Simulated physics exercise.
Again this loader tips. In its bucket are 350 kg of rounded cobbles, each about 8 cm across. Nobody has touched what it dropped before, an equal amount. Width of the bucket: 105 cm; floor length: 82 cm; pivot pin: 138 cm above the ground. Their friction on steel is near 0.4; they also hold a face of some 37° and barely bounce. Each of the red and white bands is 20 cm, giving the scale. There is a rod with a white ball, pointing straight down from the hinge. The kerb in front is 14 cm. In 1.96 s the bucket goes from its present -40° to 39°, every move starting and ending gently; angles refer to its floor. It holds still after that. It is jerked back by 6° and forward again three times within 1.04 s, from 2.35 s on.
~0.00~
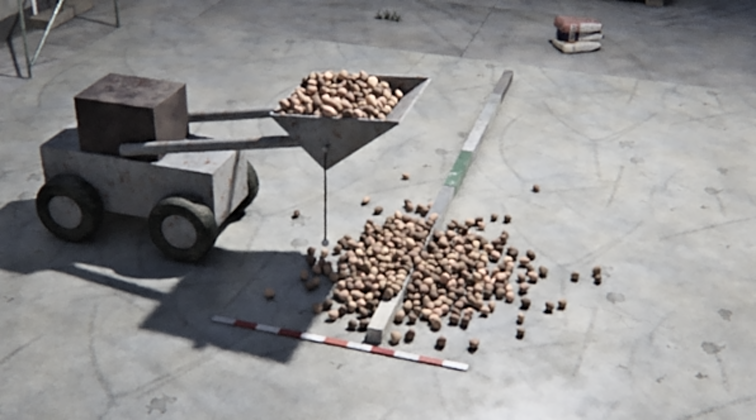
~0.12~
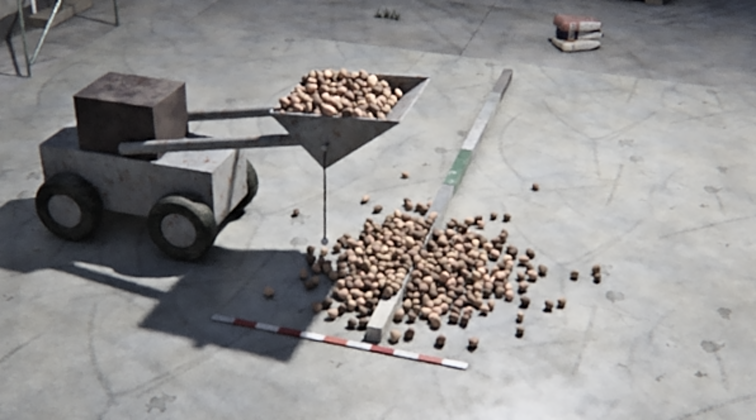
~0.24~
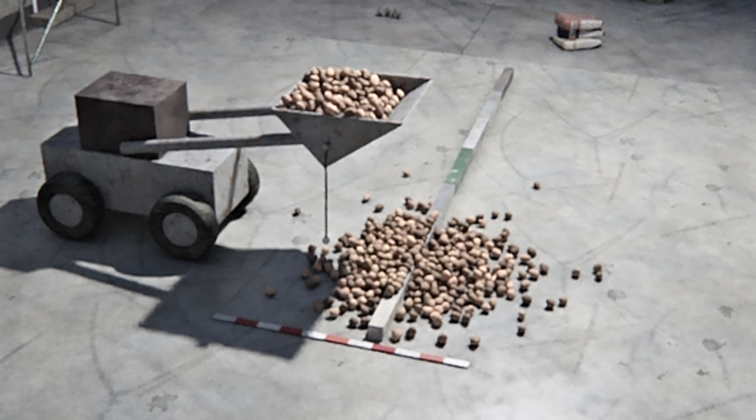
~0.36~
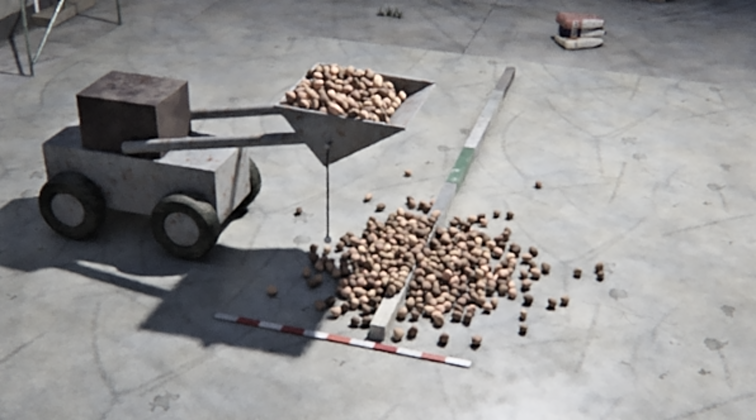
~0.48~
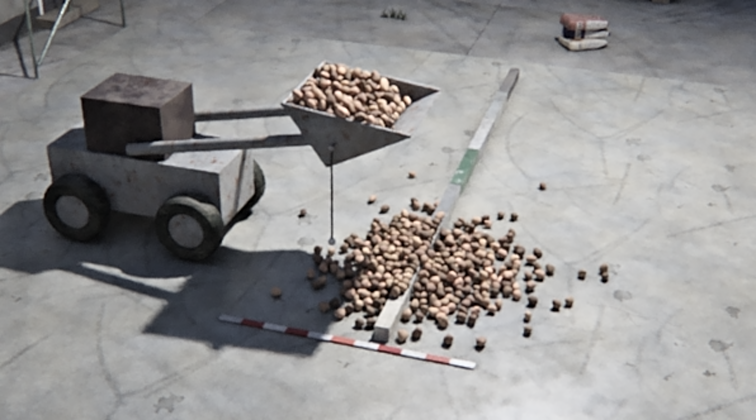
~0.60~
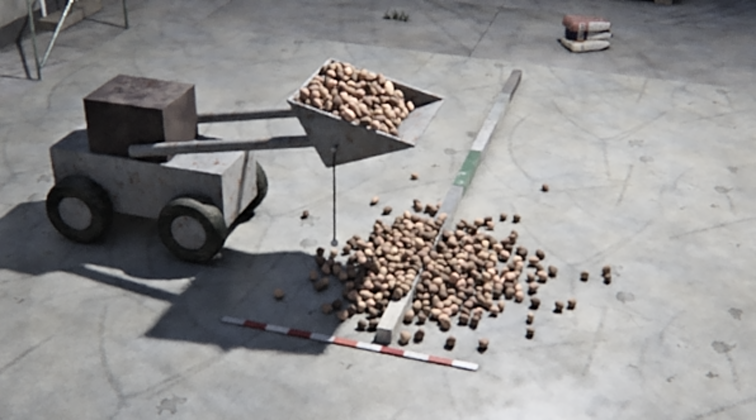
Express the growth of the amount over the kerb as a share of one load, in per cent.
Roughly 95 per cent of a load.
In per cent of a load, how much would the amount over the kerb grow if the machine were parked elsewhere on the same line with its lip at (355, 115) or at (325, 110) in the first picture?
First place: Roughly 35 %; second place: Roughly 5 %.
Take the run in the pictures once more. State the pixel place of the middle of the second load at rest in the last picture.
I'd point to about (466, 264).
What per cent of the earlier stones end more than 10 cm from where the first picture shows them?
Around 15 in a hundred.
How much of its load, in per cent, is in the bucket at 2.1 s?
Held: Around 20 % of the load.
After 1.5 s the floor is at 27°; in per cent of one load, 92 in the bucket, 60 on this side of the kerb, 48 over the kerb; the foremost stones are at (569, 291).
After 2.1 s the floor is at 39°; in per cent of one load, 21 in the bucket, 74 on this side of the kerb, 105 over the kerb; the foremost stones are at (569, 291).
After 3.8 s the floor is at 39°; in per cent of one load, 0 in the bucket, 58 on this side of the kerb, 142 over the kerb; the foremost stones are at (604, 294).
After 6.4 s the floor is at 39°; in per cent of one load, 0 in the bucket, 58 on this side of the kerb, 142 over the kerb; the foremost stones are at (604, 294). Net gain over the kerb, 95.
